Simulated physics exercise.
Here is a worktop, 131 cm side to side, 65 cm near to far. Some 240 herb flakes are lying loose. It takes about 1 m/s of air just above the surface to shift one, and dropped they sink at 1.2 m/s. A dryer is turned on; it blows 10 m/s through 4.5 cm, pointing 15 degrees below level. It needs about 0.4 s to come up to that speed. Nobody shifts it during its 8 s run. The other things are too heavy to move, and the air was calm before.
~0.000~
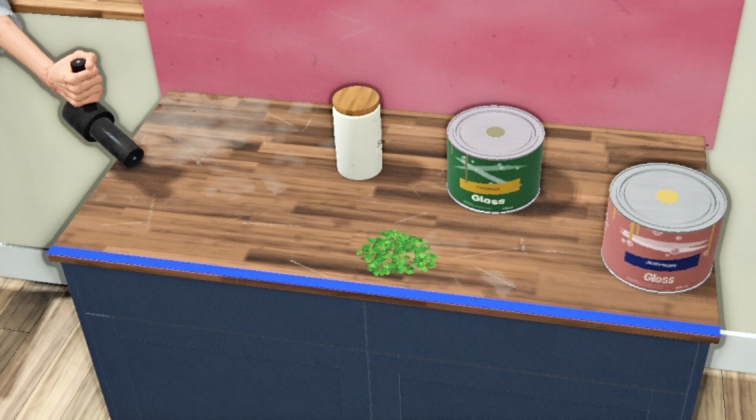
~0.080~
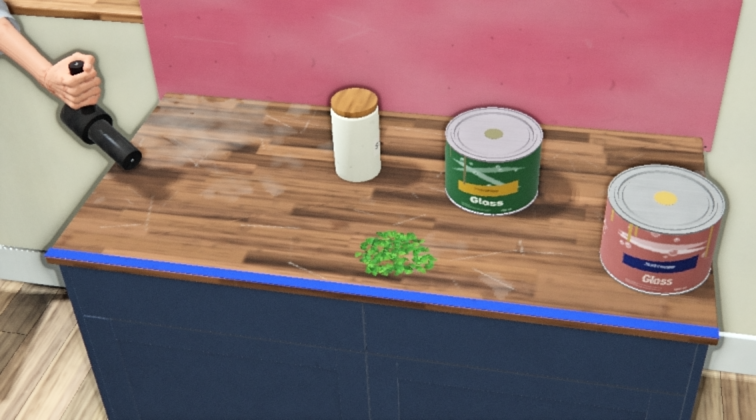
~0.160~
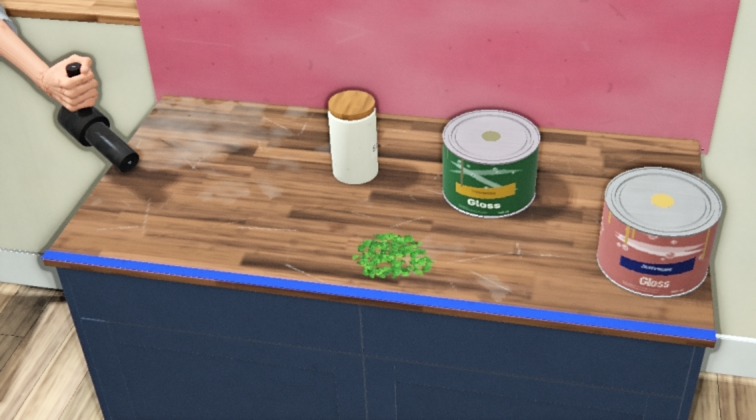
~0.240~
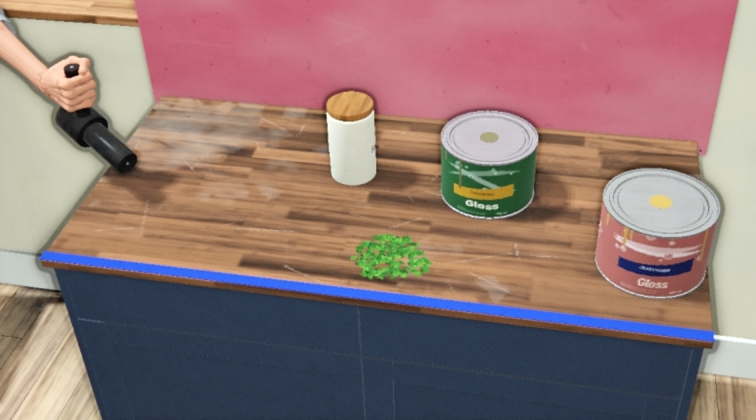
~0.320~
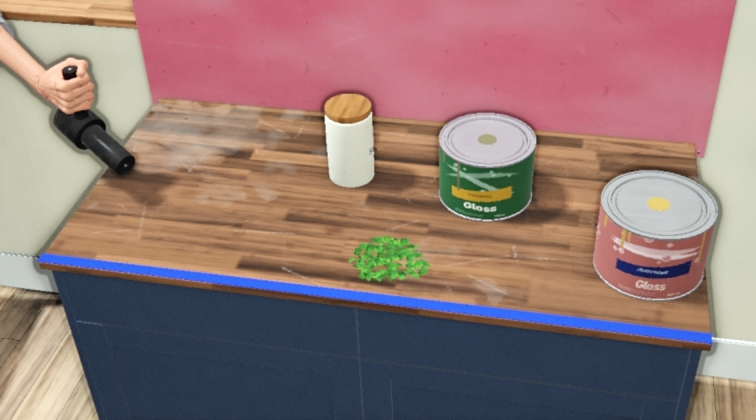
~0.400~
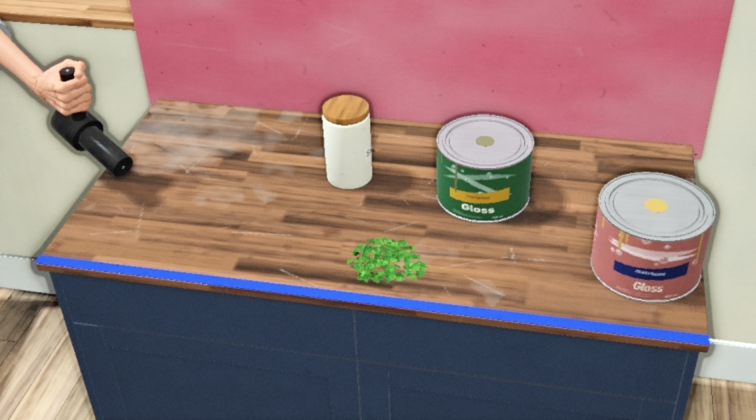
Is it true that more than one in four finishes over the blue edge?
More than a quarter over the blue edge: Yes.
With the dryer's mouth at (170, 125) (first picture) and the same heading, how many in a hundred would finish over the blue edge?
Then about 90 %.
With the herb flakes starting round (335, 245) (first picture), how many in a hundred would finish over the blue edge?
In that case some 40 per cent.
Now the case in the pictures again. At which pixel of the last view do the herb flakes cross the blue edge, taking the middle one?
Around (615, 334).
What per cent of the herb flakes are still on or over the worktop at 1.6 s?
Near 50 %.
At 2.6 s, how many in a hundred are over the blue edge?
About 50 %.
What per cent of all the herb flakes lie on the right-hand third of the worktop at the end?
Near 30 %.
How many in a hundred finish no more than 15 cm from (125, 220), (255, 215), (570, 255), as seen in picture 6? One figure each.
In turn about 0 %, 0 %, 15 %.
After 1.6 s the count stands so, 44 % are over the blue edge; the middle of those still in play is near (609, 300).
After 2.6 s the count stands so, 45 % are over the blue edge; the middle of those still in play is near (613, 294).
After 4.4 s the count stands so, 45 % are over the blue edge; the middle of those still in play is near (620, 296).
After 8.0 s, at the end, 45 % are over the blue edge; the middle of those still in play is near (613, 294).
